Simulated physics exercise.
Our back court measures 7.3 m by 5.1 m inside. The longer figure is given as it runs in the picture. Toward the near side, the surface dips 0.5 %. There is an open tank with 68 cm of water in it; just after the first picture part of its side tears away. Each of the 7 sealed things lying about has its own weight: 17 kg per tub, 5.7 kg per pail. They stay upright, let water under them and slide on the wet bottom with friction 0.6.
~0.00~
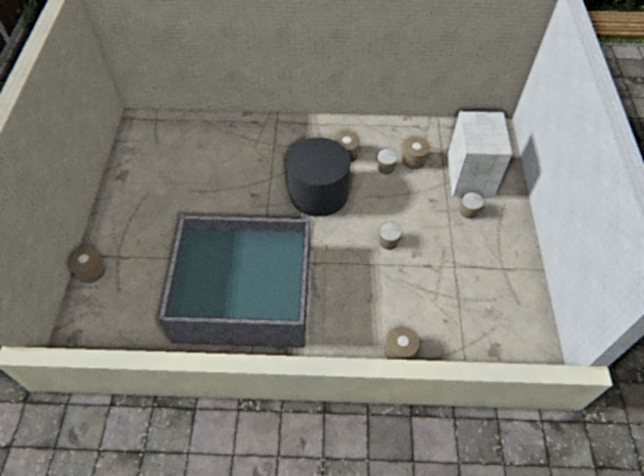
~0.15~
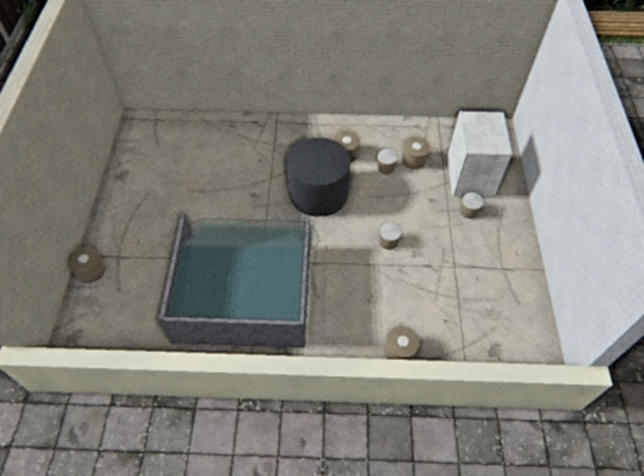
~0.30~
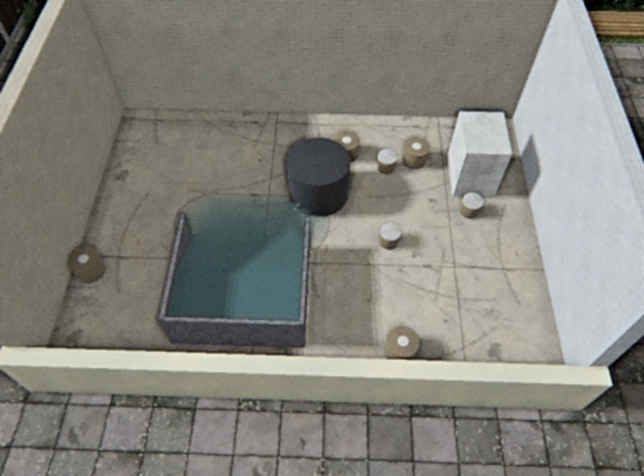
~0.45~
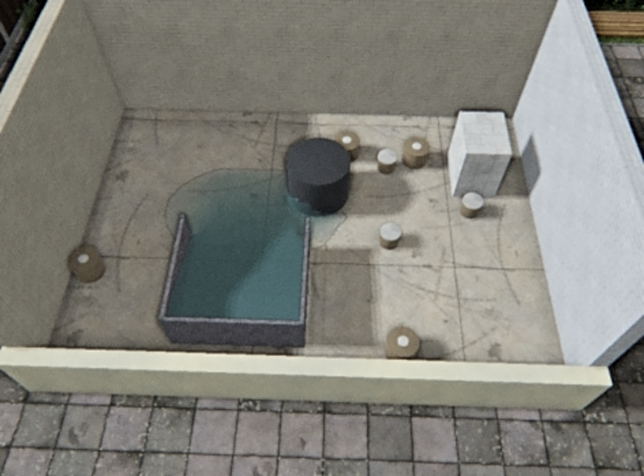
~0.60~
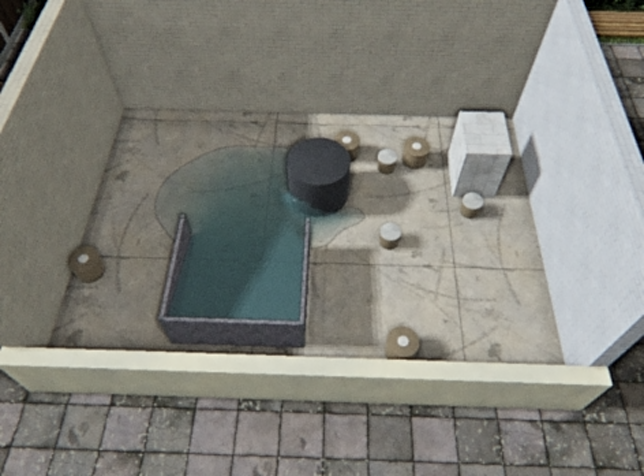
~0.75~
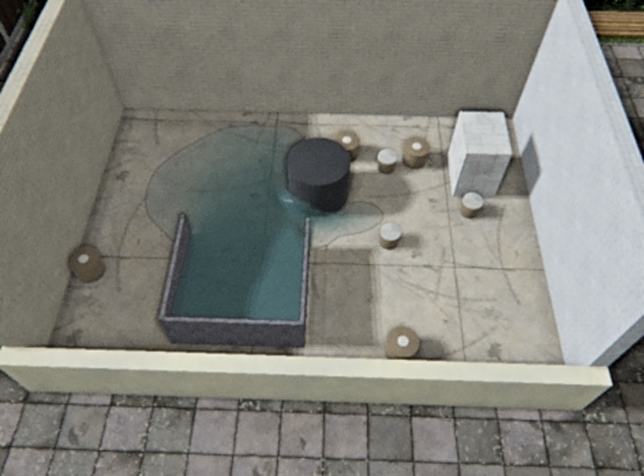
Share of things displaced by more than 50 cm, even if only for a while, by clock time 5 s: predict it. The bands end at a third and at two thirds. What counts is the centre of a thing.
I expect that share to be quite small, below a third.
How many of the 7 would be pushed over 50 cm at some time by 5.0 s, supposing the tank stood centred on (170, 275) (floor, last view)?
That would give 4.
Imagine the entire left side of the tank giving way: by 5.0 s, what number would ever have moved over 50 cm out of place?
The answer then is 2.
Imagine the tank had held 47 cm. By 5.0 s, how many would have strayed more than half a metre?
Count: 0.
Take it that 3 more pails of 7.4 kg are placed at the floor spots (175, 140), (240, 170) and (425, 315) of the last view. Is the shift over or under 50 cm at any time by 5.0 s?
Order as given: Goes farther, goes farther, stays inside it.
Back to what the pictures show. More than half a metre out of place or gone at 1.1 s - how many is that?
By my tally, 0.
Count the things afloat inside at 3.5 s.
Count: 0.
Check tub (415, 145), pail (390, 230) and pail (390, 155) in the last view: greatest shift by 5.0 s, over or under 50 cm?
Listed in sequence: Lower; higher; lower for the last.
After 1.1 s 0 of 7 are over 50 cm from their spots; 0 afloat.
After 2.2 s 1 of 7 are over 50 cm from their spots; 0 afloat.
After 3.5 s 1 of 7 are over 50 cm from their spots; 0 afloat.
After 5.0 s 2 of 7 are over 50 cm from their spots, and 2 have been at some point; 1 afloat.
